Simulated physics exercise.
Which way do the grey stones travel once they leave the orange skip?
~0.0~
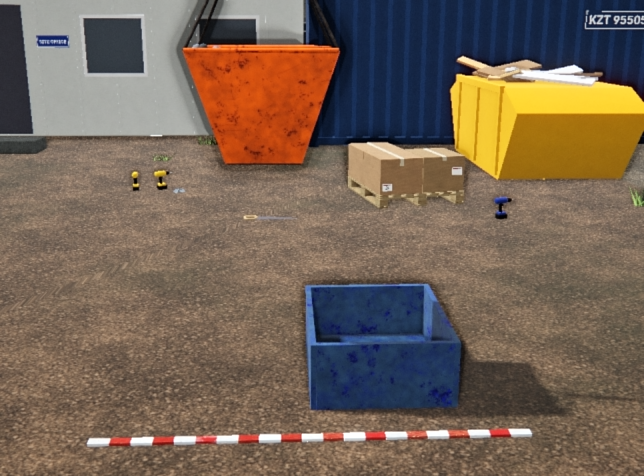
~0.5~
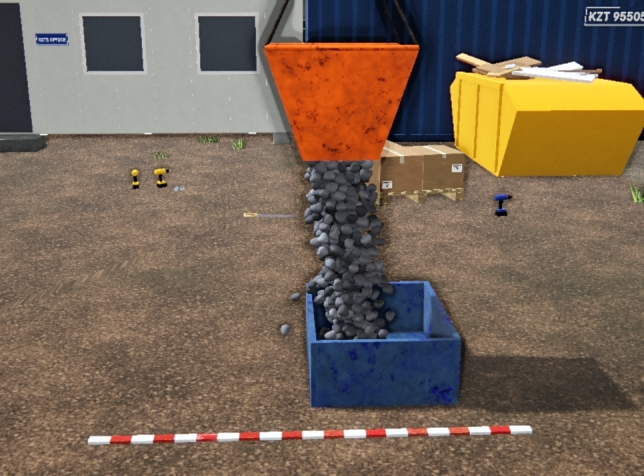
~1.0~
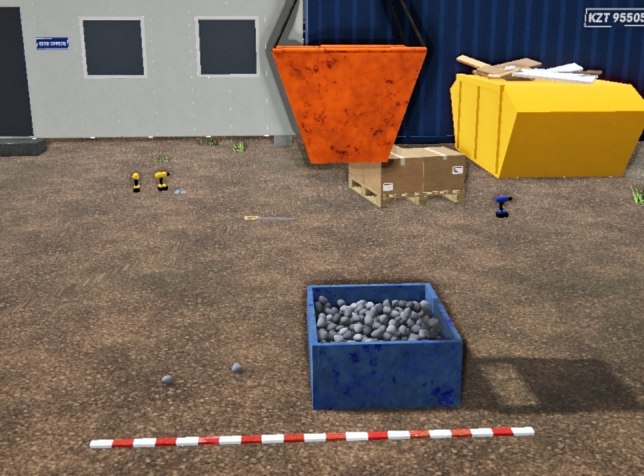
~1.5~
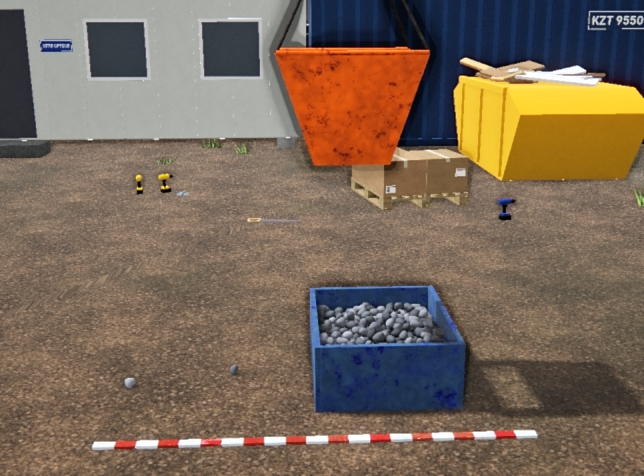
The stones move down, dropping from the bottom of the orange skip into the blue bin below.
